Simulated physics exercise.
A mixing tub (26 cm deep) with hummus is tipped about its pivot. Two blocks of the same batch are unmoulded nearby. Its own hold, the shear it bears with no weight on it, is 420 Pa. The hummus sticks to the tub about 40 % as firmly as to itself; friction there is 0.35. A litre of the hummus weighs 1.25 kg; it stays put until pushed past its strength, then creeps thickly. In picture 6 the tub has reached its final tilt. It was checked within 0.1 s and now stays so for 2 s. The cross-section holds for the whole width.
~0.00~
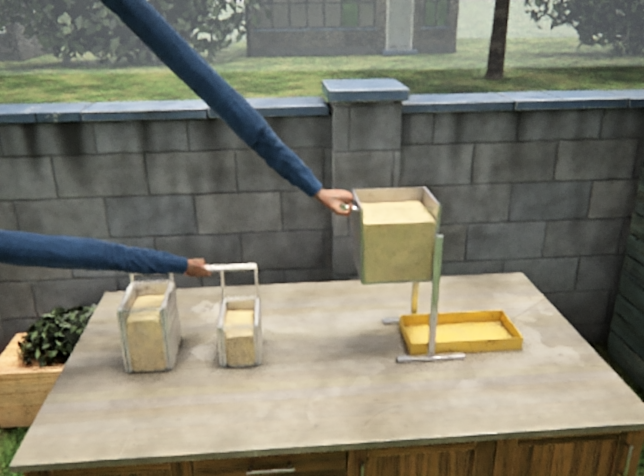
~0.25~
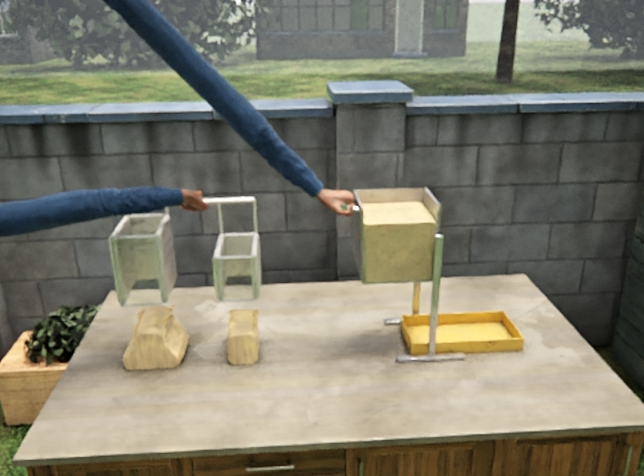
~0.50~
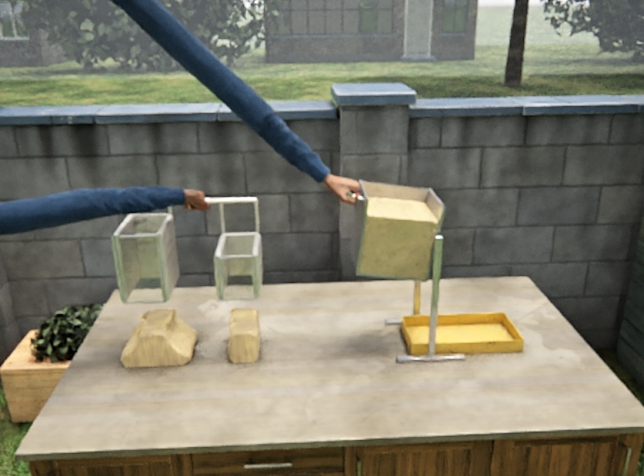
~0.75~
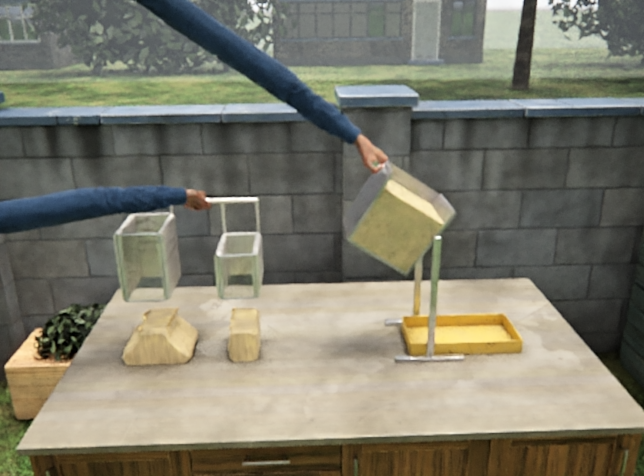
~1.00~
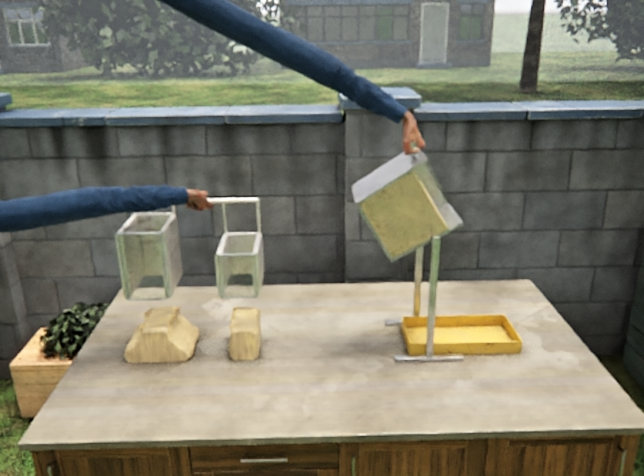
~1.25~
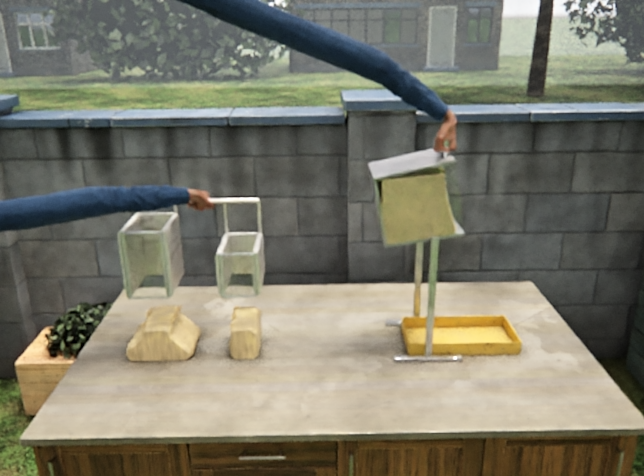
On an outdoor table before a grey block wall, one arm lifts two clear moulds off pale blocks at the left, and the larger block slumps while the smaller keeps its shape. Another arm then steeply tilts a tub of the pale mixture above a yellow tray.
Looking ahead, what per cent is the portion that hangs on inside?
Expect roughly 71 %.
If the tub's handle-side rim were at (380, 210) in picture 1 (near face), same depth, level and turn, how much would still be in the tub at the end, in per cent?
In that case some 100 per cent.
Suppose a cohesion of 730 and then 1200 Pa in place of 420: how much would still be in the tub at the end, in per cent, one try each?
In that order: 100 %, 100 %.
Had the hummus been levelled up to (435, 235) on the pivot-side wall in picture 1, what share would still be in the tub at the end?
In that case some 95 per cent.
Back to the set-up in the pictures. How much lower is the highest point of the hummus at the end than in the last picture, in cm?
Roughly 7 cm.
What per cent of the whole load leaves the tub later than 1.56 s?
Near 12 %.
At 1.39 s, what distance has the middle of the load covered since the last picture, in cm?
Roughly 3 cm.
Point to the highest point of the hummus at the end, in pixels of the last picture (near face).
Around (417, 194).
After 1.39 s, the tub is at 80 degrees and holds 97 %.
After 1.56 s, the tub is at 80 degrees and holds 84 %.
After 1.73 s, the tub is at 80 degrees and holds 73 %.
After 1.90 s, the tub is at 80 degrees and holds 71 %.
After 3.25 s, the tub is at 80 degrees and holds 71 %.
